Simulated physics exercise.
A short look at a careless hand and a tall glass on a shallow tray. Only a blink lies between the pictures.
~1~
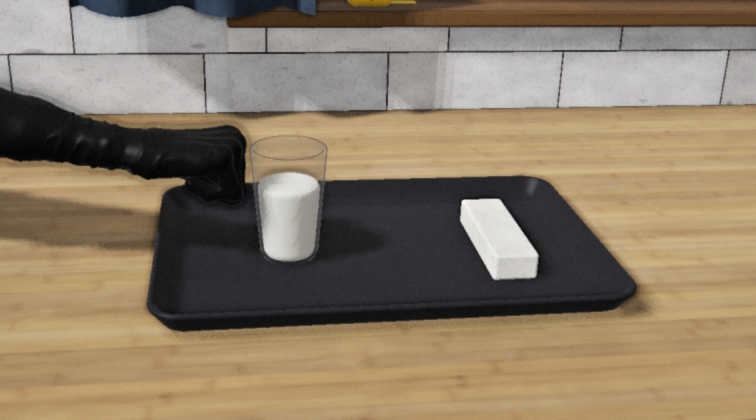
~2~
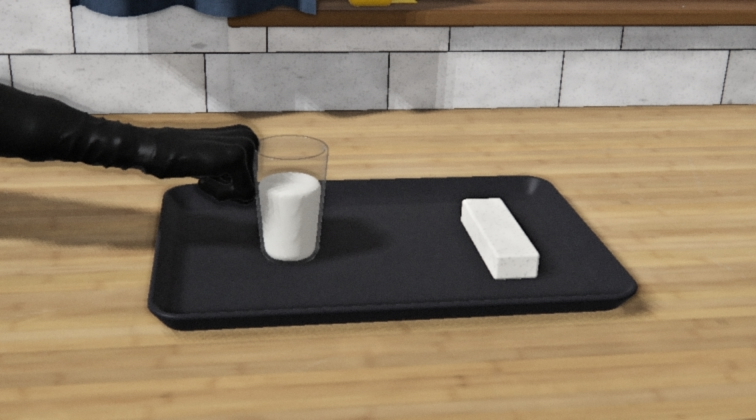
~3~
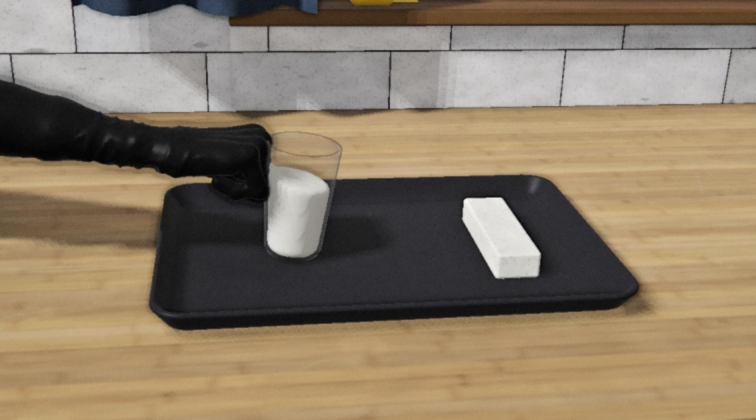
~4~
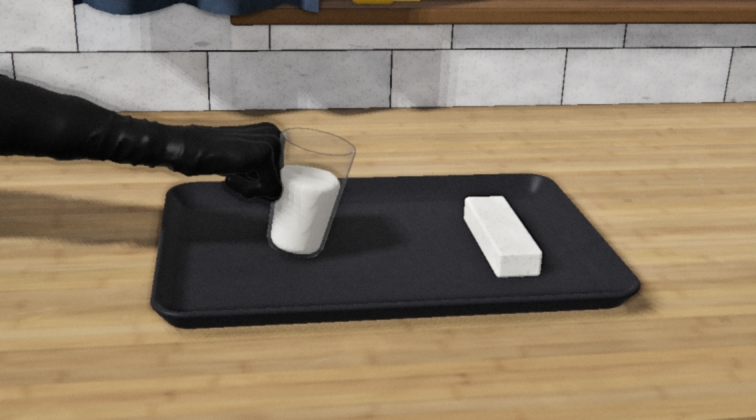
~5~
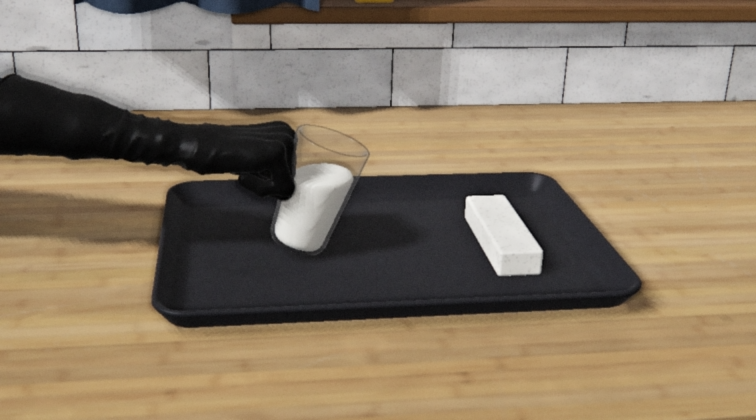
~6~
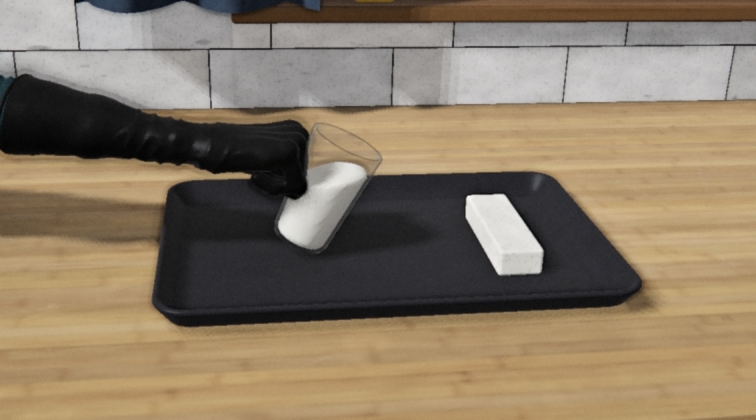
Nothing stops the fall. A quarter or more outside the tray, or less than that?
After the fall less than a quarter leaves the tray.
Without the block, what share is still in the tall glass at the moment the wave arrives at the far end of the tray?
It comes to 60 per cent or so.
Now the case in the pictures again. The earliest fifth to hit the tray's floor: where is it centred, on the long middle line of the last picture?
Roughly at (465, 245).
A moment on, the tall glass is falling and 100 per cent is in the glass, 0 on the tray and 0 above or beyond its rim.
Next, the tall glass lies on its side and 71 per cent is in the glass, 20 on the tray and 9 above or beyond its rim.
Then the tall glass lies on its side and 39 per cent is in the glass, 52 on the tray and 9 above or beyond its rim.
Later the tall glass lies on its side and 20 per cent is in the glass, 73 on the tray and 7 above or beyond its rim.
Finally, 93 per cent is held by tray and glass, 7 is off the tray.
